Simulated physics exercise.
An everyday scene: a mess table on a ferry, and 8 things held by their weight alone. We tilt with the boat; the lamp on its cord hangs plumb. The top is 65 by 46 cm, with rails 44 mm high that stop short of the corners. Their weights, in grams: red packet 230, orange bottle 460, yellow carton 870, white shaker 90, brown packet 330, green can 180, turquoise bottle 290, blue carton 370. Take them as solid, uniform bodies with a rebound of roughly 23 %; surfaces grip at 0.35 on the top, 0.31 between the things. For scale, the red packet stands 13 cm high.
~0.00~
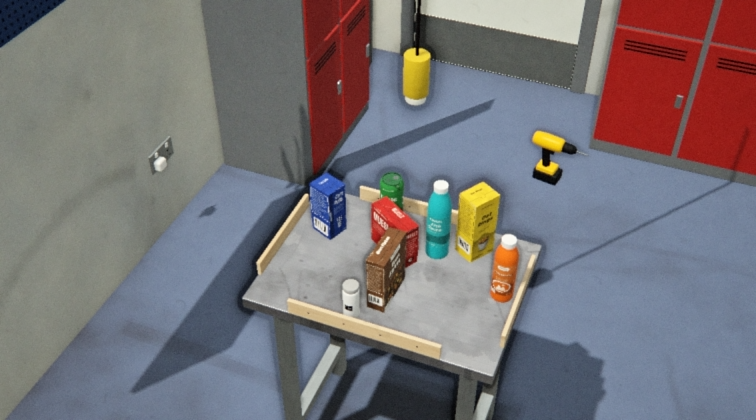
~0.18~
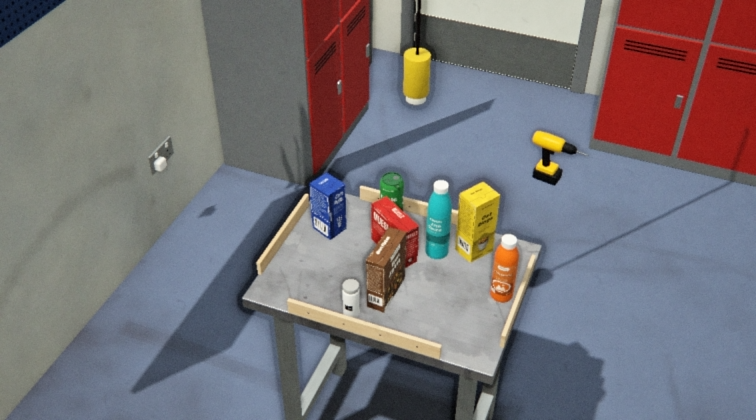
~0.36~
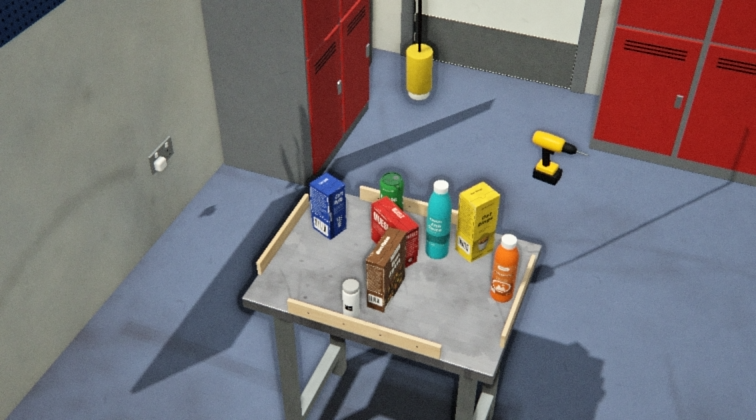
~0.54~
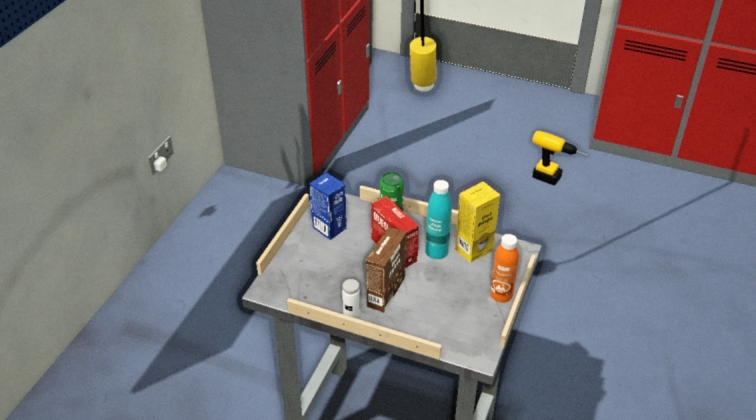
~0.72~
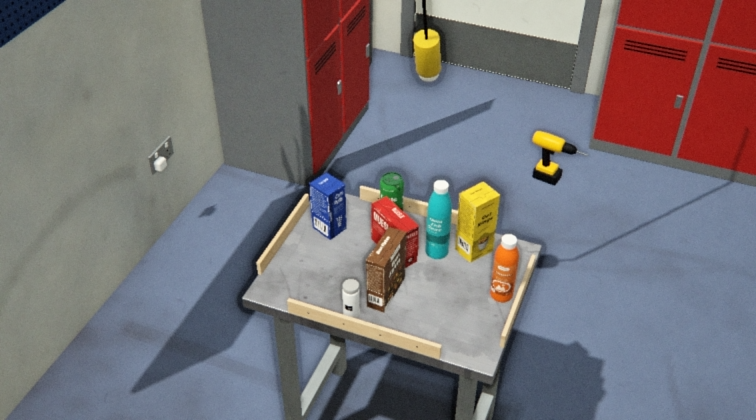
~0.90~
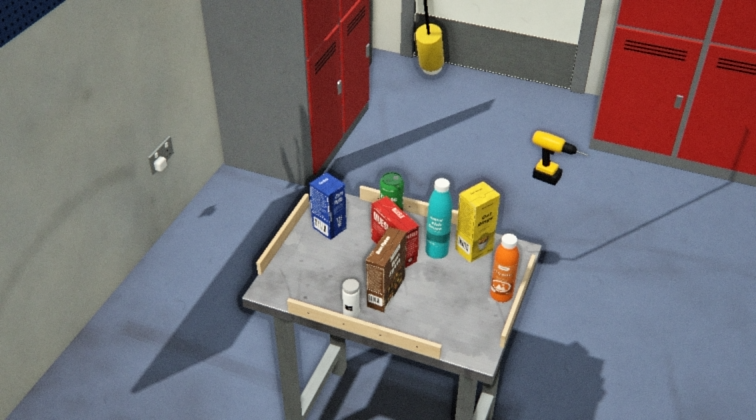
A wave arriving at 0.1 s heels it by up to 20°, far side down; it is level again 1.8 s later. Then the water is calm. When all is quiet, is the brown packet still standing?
The brown packet keeps standing.
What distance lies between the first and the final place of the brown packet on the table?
About 0 cm.
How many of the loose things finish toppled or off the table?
In all, 2.
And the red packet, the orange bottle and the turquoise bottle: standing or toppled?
The red packet stays upright; the orange bottle falls over; the turquoise bottle topples.
By 1.20 s, heel 18°, far side down; turquoise bottle rocked 38° off its seat; orange bottle rocked 15° off its seat.
By 1.40 s, heel 12°, far side down; turquoise bottle now off the table; orange bottle on its side.
By 1.60 s, heel 5°, far side down; orange bottle on its side.
By 1.80 s, boat level; orange bottle on its side.
When it is over (2.4 s), off the table and tipped over, turquoise bottle; lying over on the table, orange bottle; the other 6 within 5 cm of the start. End places, in pixels of the last picture, brown packet near (387, 268).
